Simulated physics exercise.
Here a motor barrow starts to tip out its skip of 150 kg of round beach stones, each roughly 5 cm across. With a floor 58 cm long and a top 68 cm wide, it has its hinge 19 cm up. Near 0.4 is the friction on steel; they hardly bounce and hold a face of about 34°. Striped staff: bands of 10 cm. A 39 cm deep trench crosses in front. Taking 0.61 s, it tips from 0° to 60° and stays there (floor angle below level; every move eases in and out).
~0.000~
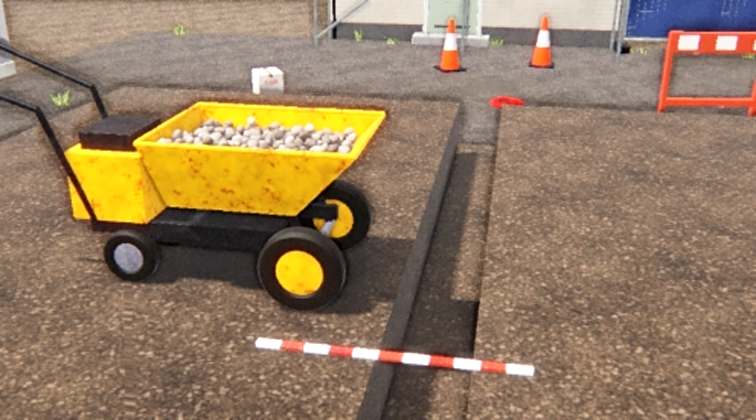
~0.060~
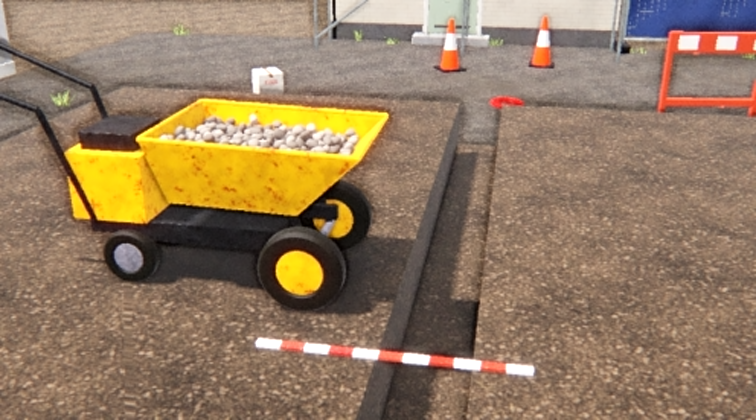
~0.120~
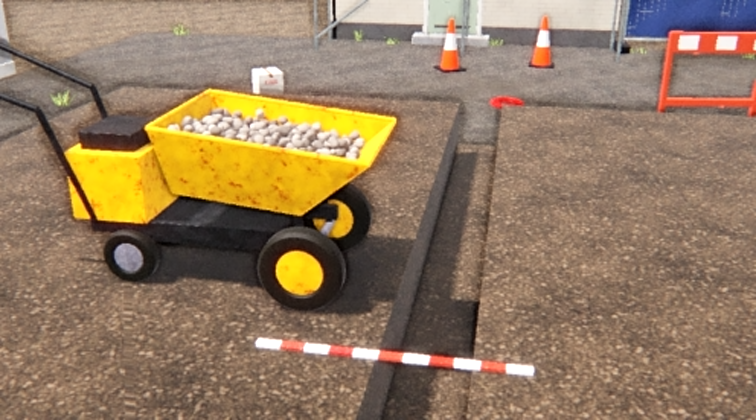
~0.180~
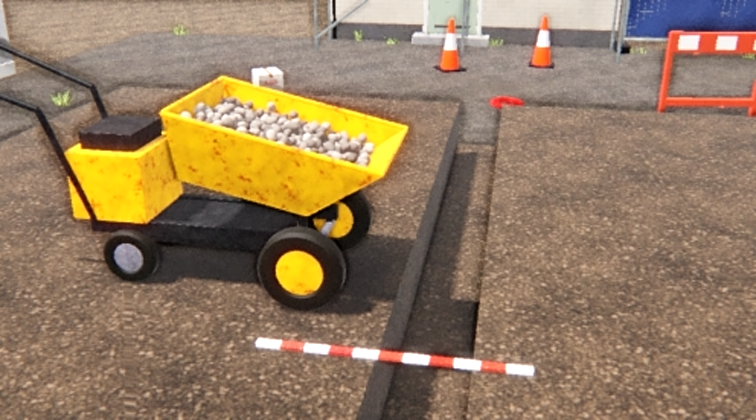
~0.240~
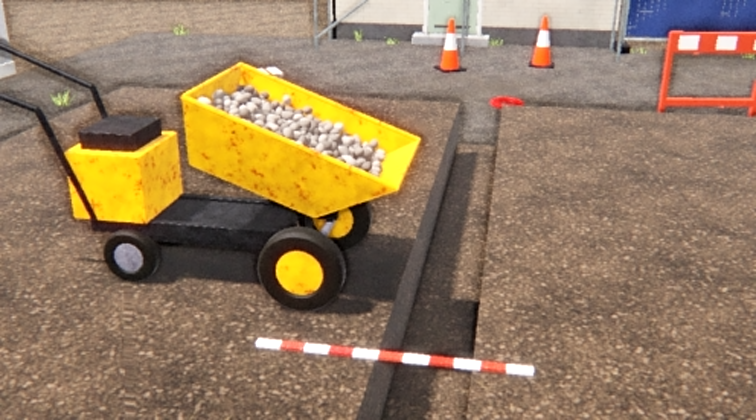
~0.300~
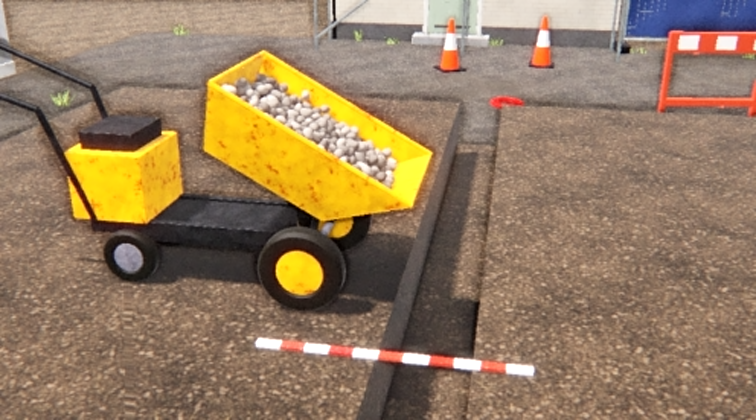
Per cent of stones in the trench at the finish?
About 36 %.
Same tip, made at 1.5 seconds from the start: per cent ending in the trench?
50 %.
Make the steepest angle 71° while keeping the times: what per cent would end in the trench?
Roughly 35% would end there.
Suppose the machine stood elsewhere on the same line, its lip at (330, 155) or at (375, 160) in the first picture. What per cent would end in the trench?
55 and 25 %.
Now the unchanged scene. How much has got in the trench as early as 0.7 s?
By then, around 10 percent.
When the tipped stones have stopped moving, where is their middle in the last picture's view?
In the last view, about (518, 290).
After 0.5 s the floor is at 51°; 100 % in the skip; the foremost stones are at (416, 222).
After 0.7 s the floor is at 60°; 87 % in the skip, 8 % in the trench, 5 % past the trench; the foremost stones are at (502, 283).
After 1.1 s the floor is at 60°; 29 % in the skip, 11 % in the trench, 60 % past the trench; the foremost stones are at (666, 305).
After 3.0 s the floor is at 60°; 0 % in the skip, 36 % in the trench, 64 % past the trench; the foremost stones are past the picture's edge.
